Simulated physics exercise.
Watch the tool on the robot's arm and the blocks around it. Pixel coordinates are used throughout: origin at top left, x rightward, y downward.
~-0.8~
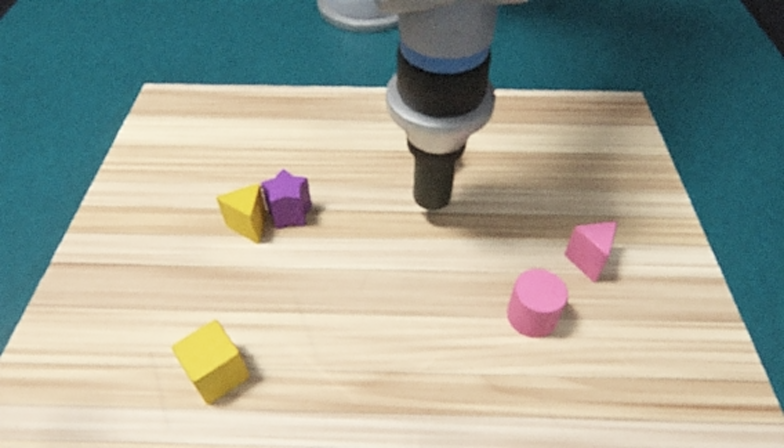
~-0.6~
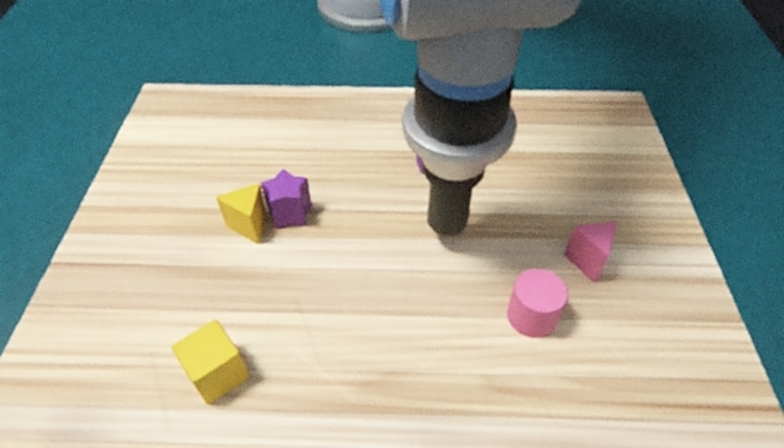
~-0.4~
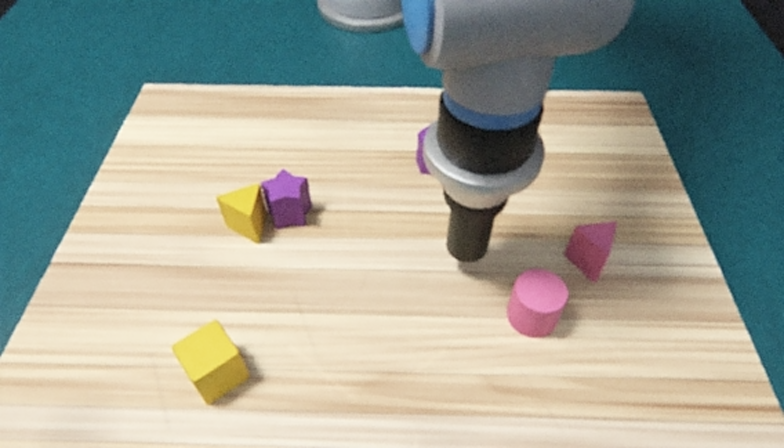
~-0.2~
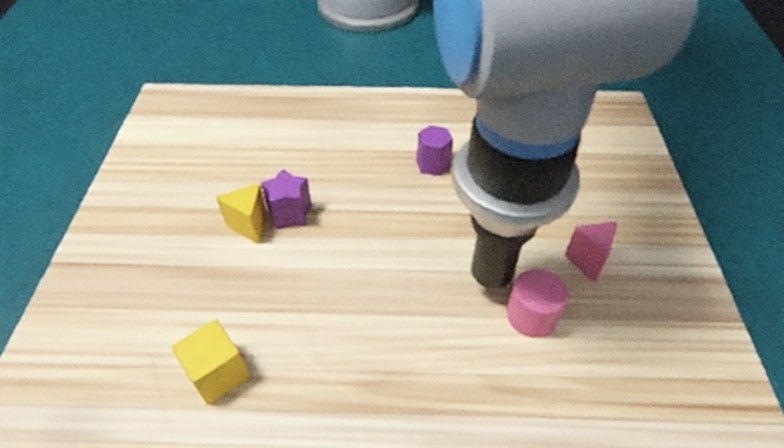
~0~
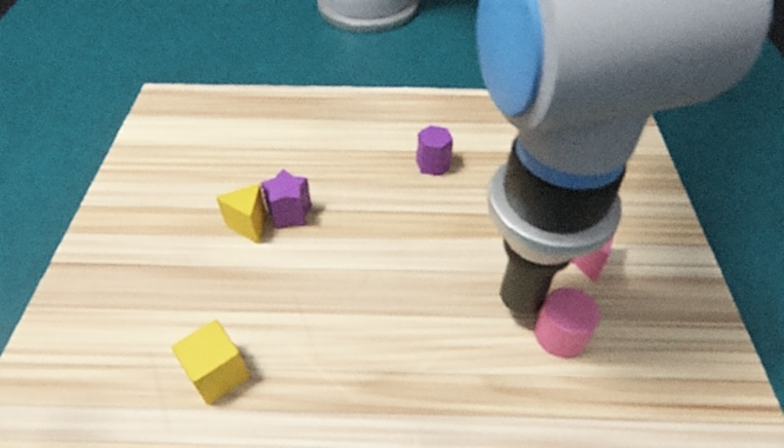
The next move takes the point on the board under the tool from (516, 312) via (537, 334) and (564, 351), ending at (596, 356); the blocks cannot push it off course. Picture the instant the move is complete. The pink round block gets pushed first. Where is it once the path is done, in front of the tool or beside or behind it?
Answer: Still ahead.
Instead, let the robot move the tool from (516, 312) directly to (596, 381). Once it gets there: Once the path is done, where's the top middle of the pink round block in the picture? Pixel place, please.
It is going to be at (666, 355).
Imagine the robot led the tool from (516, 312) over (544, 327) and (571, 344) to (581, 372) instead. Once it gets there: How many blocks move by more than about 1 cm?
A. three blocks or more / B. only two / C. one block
That would be C.
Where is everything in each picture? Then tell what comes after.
In the first picture, tool tip at (432, 196); block tops, pink round block at (542, 289); pink triangular piece at (600, 234).
In the second picture, tool at (447, 221); blocks unchanged.
In the third picture, tool at (467, 246); blocks unchanged.
In the fourth picture, tool at (492, 271); blocks unchanged.
In the fifth picture, tool at (522, 295); pink round block at (573, 309); pink triangular piece hidden.
What follows on the original path. Halfway along, tool at (558, 330); pink round block at (617, 334).
At the end, tool at (606, 341); pink round block at (668, 347); pink triangular piece in place.
